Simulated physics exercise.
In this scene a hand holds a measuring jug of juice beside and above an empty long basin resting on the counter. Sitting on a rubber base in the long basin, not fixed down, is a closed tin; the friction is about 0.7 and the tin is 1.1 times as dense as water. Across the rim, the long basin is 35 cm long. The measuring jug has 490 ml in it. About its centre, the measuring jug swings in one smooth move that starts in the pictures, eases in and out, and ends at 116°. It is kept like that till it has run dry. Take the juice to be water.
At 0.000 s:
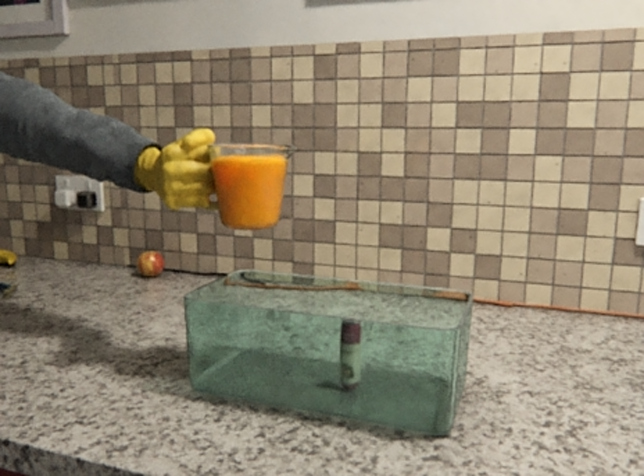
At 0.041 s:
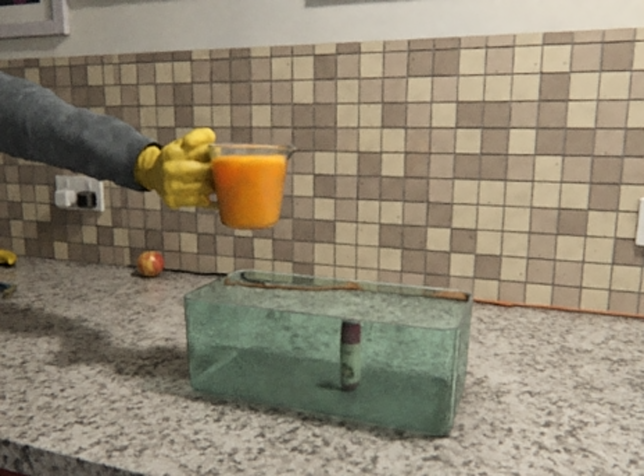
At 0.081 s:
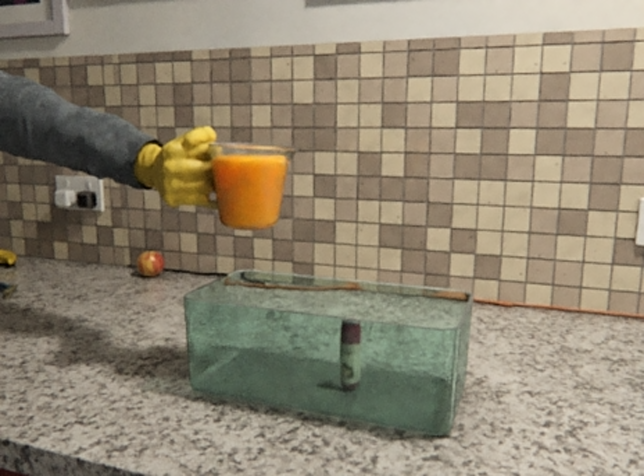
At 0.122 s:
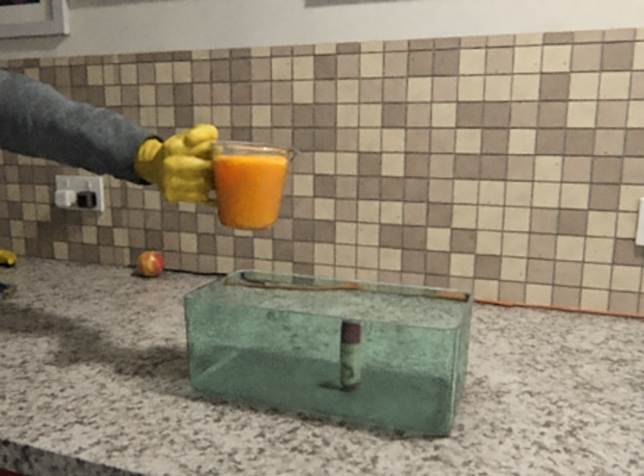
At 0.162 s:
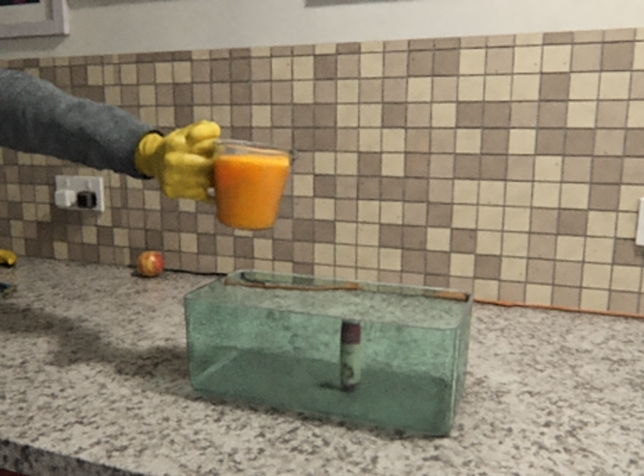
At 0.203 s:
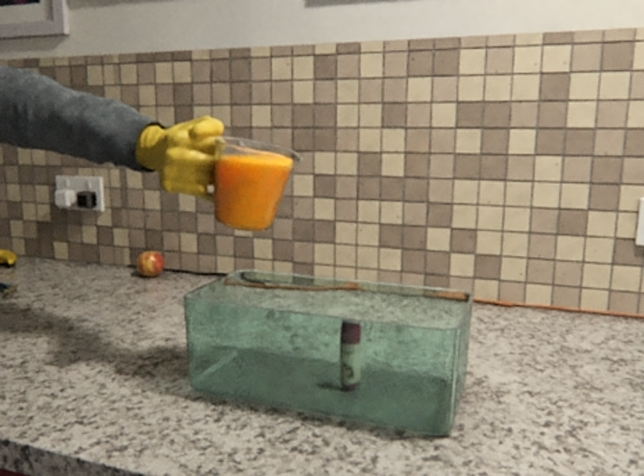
A yellow-gloved hand holds a clear measuring jug of orange juice above a long, greenish glass basin on a speckled counter, the jug almost still at first. The hand then slowly tilts the jug slightly to the right, its rim dipping on that side, while the small closed tin inside the basin stays still.
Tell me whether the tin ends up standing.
It pitches over.
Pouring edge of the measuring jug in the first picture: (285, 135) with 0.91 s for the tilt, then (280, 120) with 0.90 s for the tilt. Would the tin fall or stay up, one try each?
First it tips over; then it tips over.
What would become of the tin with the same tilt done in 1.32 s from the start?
Then the tin tumbles.
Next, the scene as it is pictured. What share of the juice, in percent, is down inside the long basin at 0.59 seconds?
About 10 per cent.
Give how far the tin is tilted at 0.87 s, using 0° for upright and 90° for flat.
It is at some 5°.
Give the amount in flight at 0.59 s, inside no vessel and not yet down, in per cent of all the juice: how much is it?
Near 24 per cent of it all.
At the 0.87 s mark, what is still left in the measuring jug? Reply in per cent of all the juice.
7 %.
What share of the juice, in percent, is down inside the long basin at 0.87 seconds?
I'd put it at roughly 80 per cent.
Then, 0.59 s in, the tilt is 76° and 66 per cent is still to pour; the tin stands where it began.
Then, 0.87 s in, the tilt is 112° and 7 per cent is still to pour; the tin stands 3 cm from where it began.
Then, 1.16 s in, the tilt is 116° and 0 per cent is still to pour; the tin lies on its side.
Then, 1.48 s in, the tilt is 116° and 0 per cent is still to pour; the tin lies on its side.
Finally, the tin lies on its side.
